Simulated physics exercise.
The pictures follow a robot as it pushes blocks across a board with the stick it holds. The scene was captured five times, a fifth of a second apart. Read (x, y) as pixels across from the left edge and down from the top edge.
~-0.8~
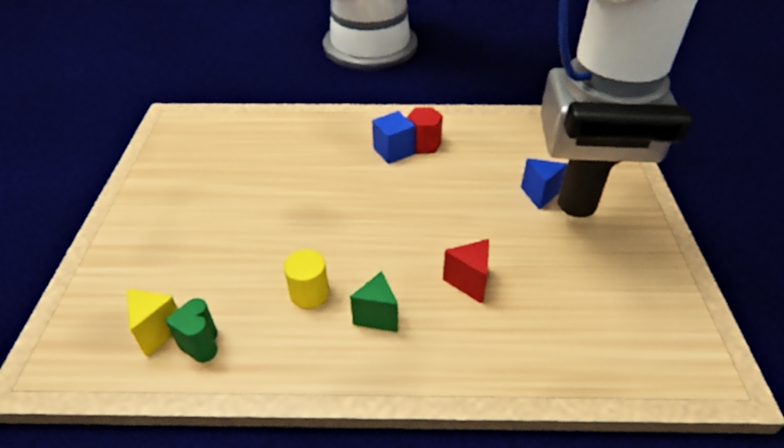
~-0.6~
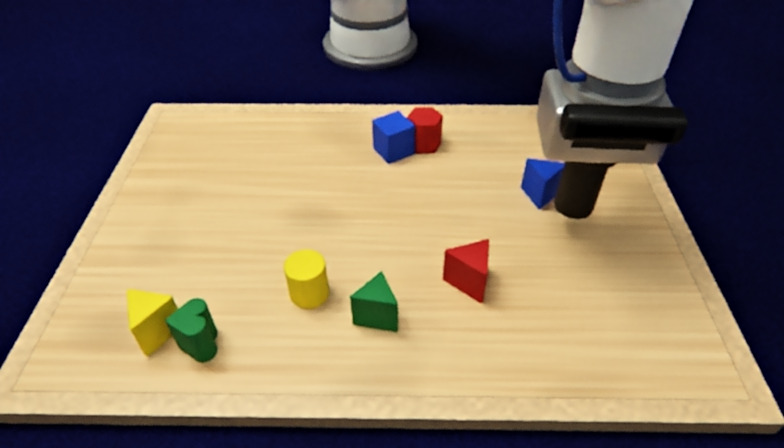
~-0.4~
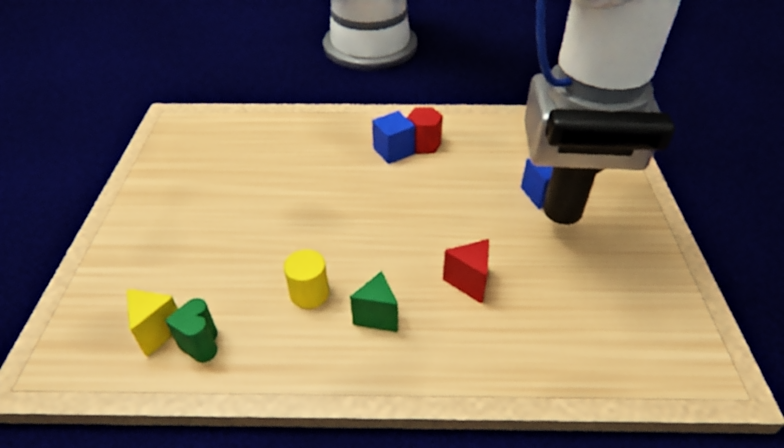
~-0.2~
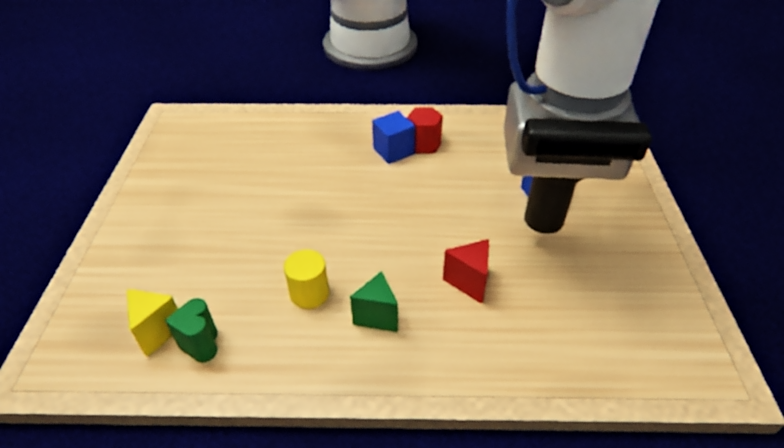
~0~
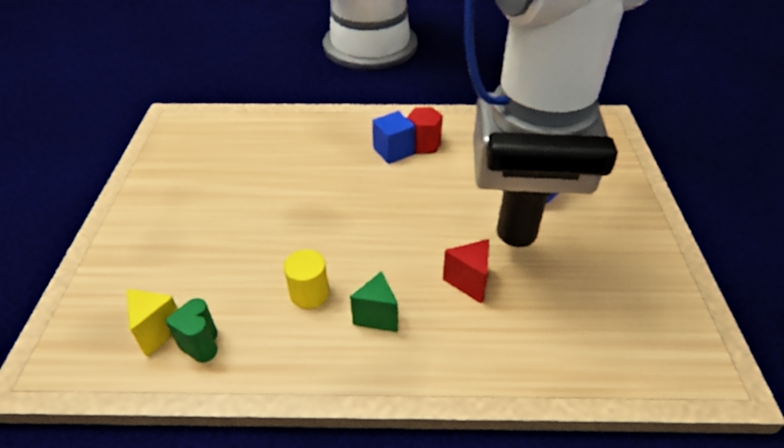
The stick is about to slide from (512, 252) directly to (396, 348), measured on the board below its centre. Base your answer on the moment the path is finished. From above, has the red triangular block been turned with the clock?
No
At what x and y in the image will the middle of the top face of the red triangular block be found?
Its top face will be centred at roughly (358, 336).
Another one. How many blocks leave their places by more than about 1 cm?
Answer: Two blocks.
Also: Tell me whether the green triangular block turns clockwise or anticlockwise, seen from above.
It turns round clockwise.
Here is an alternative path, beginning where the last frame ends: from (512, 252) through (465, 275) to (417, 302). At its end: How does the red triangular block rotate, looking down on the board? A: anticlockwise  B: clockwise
That would be A.
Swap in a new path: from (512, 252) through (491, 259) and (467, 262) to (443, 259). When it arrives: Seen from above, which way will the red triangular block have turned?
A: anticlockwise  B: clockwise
The answer is A.
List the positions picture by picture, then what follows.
The first picture shows lower end of the stick at (577, 206), tops of blocks, green triangular block at (376, 290), red triangular block at (473, 254), blue triangular block at (547, 167).
The second picture shows stick at (573, 207), blocks as before.
The third picture shows stick at (562, 213), blocks as before.
The fourth picture shows stick at (544, 221), blocks as before.
The fifth picture shows stick at (516, 234), green triangular block at (376, 290), red triangular block at (473, 254), blue triangular block hidden.
On the path given first. One third of the way, stick at (479, 263); red triangular block at (450, 266), turned 35° anticlockwise.
Two thirds of the way, stick at (439, 295); green triangular block at (367, 296), turned 40° clockwise; red triangular block at (406, 299), turned 35° anticlockwise.
At the end, stick at (396, 330); green triangular block at (361, 296), turned 65° clockwise; red triangular block at (358, 336), turned 25° anticlockwise; blue triangular block not moved.
